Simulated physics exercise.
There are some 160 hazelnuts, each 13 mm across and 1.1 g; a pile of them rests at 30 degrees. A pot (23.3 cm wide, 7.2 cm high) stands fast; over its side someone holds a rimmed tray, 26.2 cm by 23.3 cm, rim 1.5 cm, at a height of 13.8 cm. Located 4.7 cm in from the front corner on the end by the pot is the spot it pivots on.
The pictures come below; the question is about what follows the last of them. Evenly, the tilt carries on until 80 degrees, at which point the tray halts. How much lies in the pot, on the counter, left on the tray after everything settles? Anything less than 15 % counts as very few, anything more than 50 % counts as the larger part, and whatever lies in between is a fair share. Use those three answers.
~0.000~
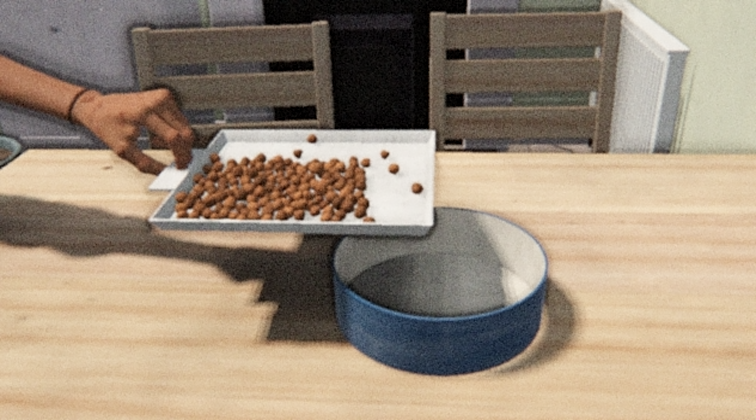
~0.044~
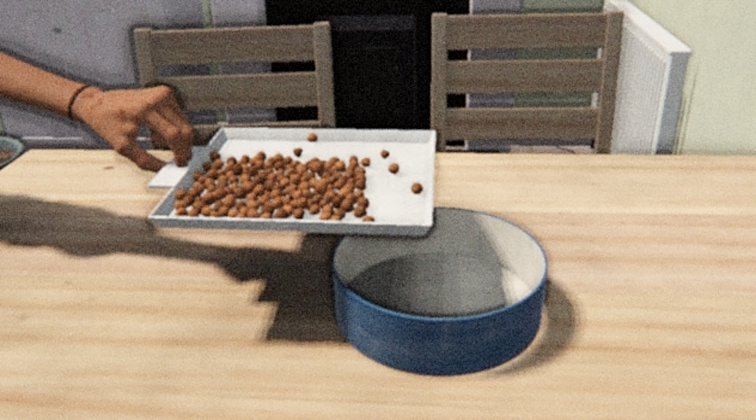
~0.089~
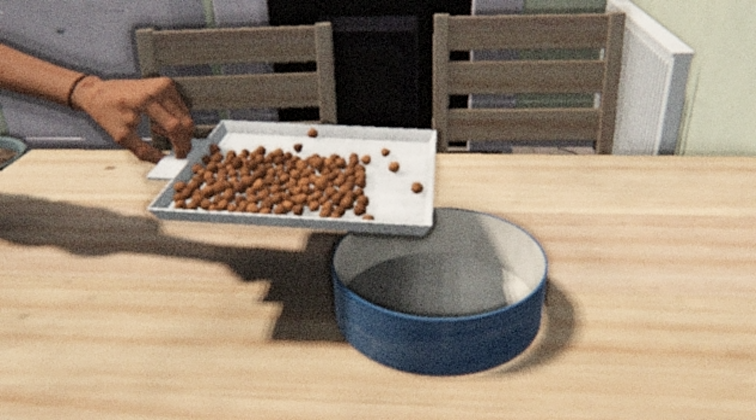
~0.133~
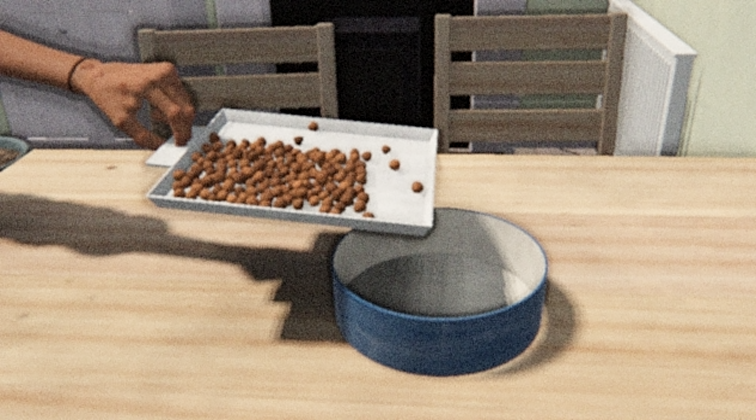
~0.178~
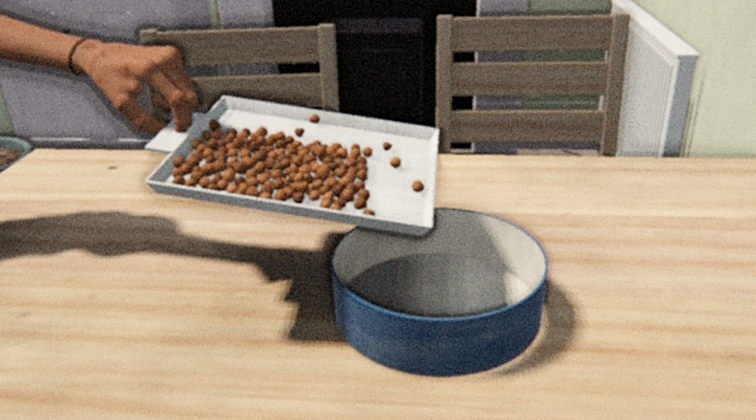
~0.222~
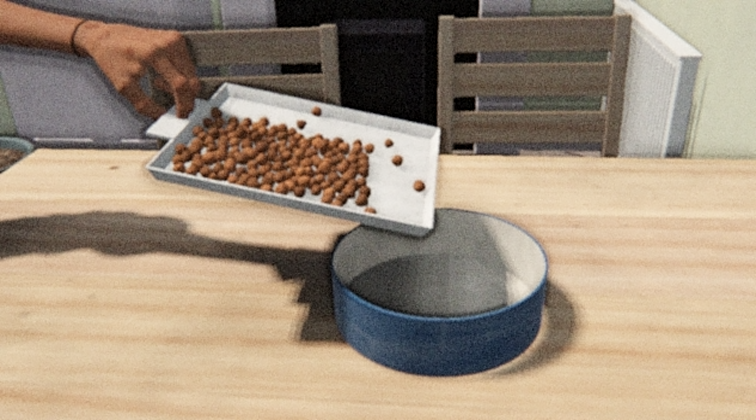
Pot: The larger part. Counter: Very few. Tray: Very few.
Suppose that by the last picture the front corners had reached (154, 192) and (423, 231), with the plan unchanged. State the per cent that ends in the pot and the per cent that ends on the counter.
In the pot: 60 per cent; on the counter: 40 per cent.
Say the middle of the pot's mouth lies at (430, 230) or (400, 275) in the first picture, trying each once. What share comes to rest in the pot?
Estimates: 70 % and 75 %, in that order.
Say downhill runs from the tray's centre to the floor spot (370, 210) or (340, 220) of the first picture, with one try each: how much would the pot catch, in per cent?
I'd put it at about 80 per cent for the first tilt and about 55 per cent for the second.
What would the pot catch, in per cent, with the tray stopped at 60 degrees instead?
I'd put it at close to 75 per cent.
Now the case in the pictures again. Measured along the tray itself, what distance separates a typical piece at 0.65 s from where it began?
By then it sits near 12 cm from where it began.
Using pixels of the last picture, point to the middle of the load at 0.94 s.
Close to pixel (461, 233).
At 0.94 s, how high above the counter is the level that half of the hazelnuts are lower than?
Some 10 cm above the counter.
After 0.65 s, tilt 44 degrees; the tray holds 95 %, the pot 0 %.
Then, at 0.94 s, tilt 66 degrees; the tray holds 40 %, the pot 45 %.
After 1.33 s, tilt 80 degrees; the tray holds 0 %, the pot 90 %.
In the end, at 2.1 s, pot 95 %, counter 5 %, tray 0 %.
